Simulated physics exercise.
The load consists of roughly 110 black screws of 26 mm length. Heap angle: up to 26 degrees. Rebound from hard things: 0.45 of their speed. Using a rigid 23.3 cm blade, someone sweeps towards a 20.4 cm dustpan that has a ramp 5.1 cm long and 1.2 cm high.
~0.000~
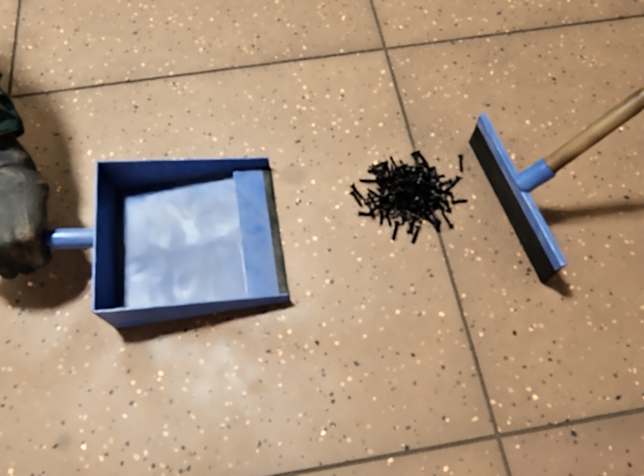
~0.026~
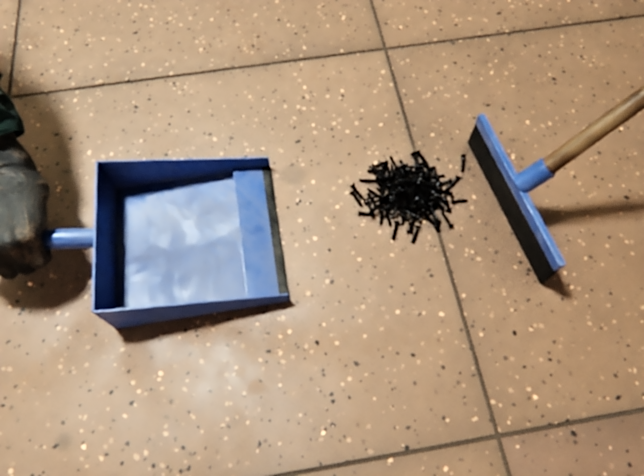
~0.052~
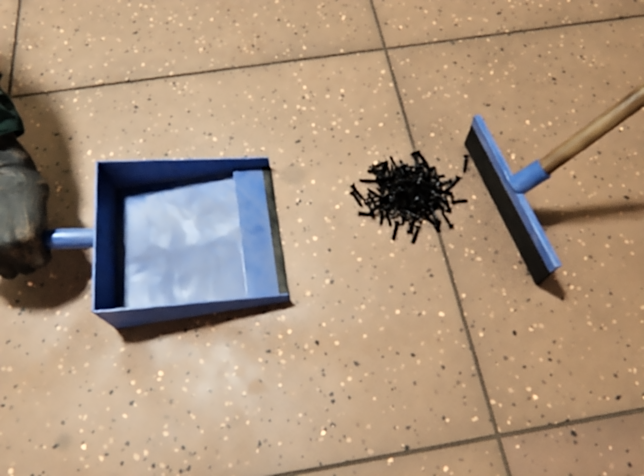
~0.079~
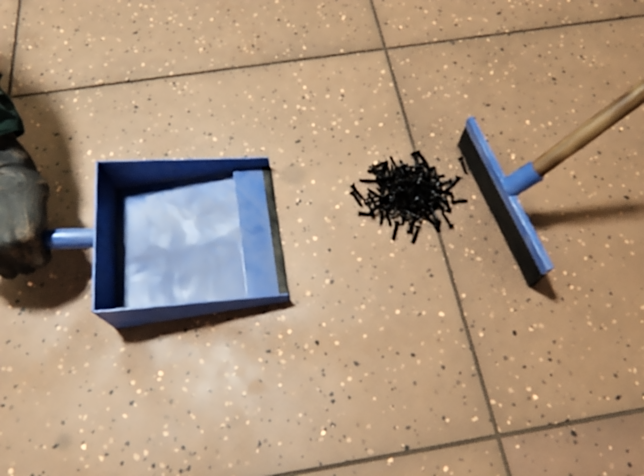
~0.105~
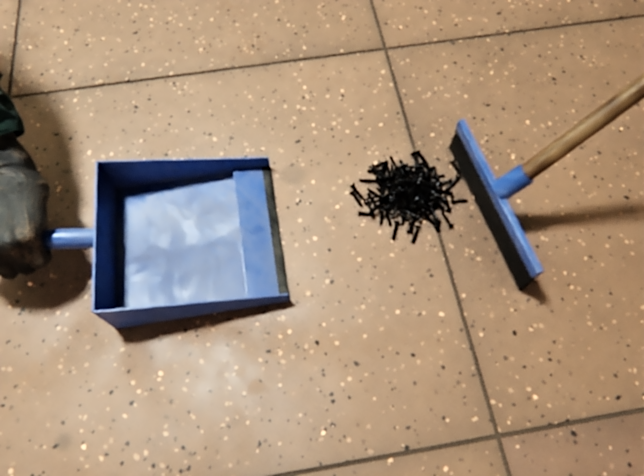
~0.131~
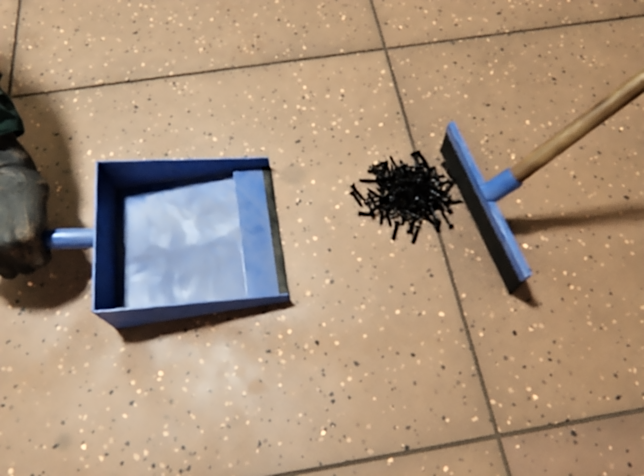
A blue blade on a wooden handle slides slightly left to the black screws' edge.
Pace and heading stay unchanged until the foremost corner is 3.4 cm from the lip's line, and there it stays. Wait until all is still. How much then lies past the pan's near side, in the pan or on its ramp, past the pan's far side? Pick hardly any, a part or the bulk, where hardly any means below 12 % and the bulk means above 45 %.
Near side: Hardly any; pan: A part; far side: Hardly any.
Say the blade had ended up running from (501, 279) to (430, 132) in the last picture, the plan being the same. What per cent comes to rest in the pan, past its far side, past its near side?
Split: Pan = 40, far = 0, near = 0.
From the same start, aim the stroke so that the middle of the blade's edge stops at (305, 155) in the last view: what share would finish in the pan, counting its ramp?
Close to 0 in a hundred.
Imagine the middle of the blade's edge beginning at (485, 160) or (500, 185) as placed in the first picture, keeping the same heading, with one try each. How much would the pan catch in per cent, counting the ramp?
Around 10 percent, then around 15 percent.
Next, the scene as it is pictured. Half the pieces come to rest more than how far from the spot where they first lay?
The figure is about 18 cm.
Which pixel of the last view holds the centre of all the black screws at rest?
Near (292, 229).
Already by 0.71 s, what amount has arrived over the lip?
15 % so far.
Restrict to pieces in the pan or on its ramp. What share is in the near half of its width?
Something like 60 per cent of the catch.
After 0.33 s, middle of the blade 15 cm from the lip; 0 % over the lip, far side 0 %, near side 0 %.
After 0.46 s, middle of the blade 8 cm from the lip; 0 % over the lip, far side 0 %, near side 0 %.
After 0.71 s, middle of the blade 5 cm from the lip; 15 % over the lip, far side 5 %, near side 0 %.
In the end, at 1.0 s, near side 0 %, pan 15 %, far side 5 %, in front of the lip or behind the blade 80 %.
